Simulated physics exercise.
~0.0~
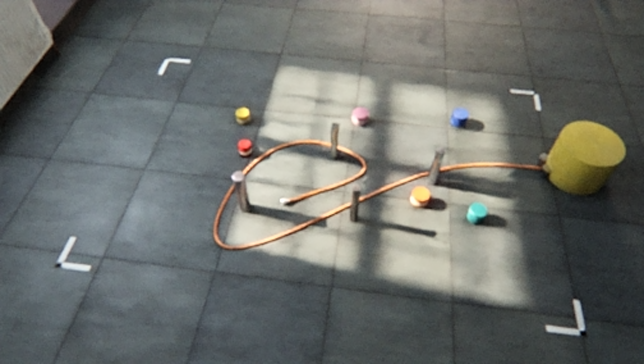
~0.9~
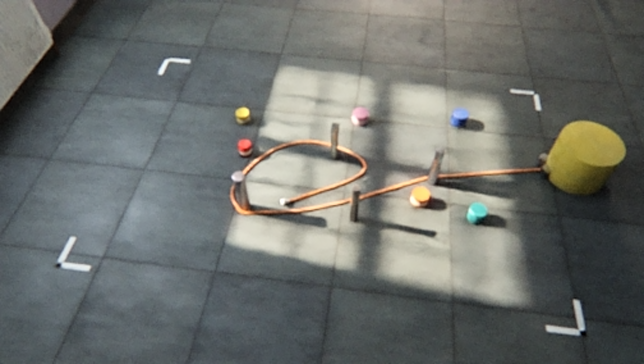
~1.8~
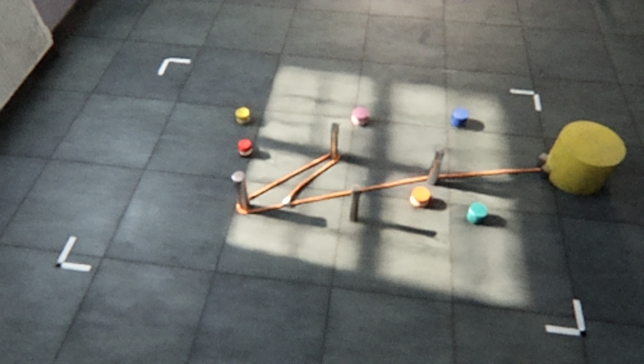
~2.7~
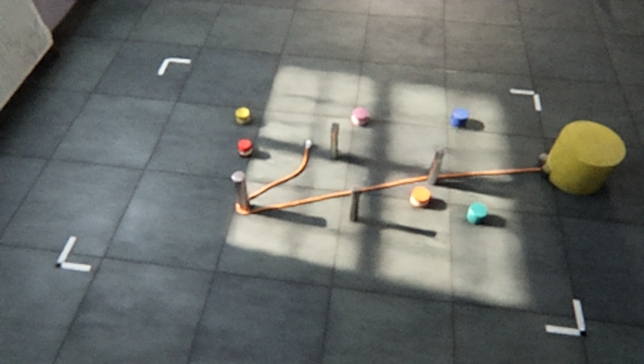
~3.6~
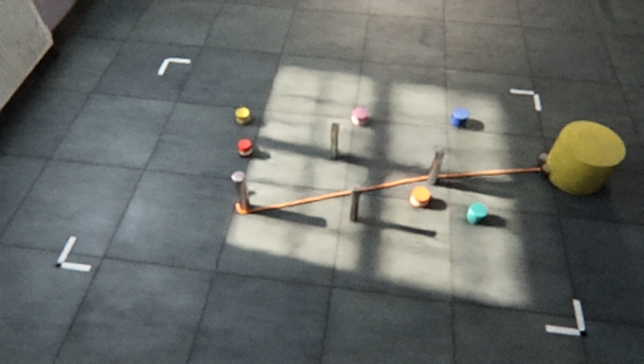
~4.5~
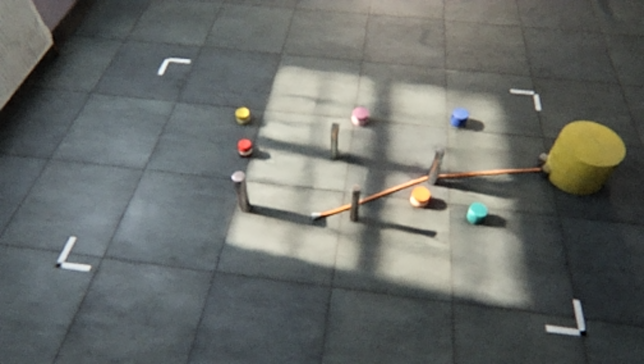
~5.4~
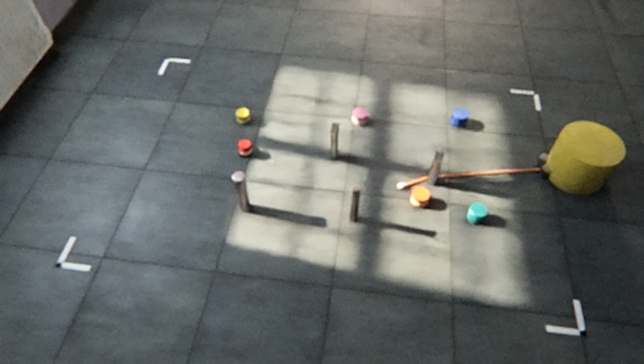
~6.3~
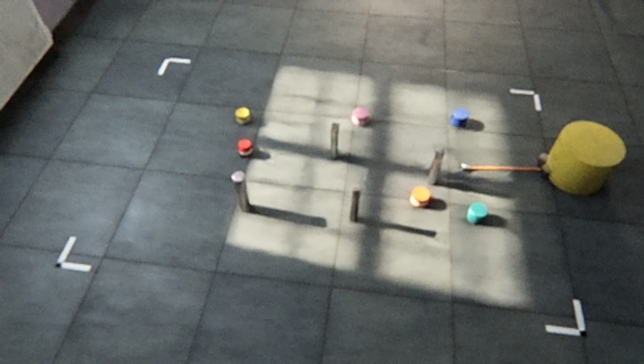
An orange cord slides around dark posts toward a yellow drum, leaving a short length out.
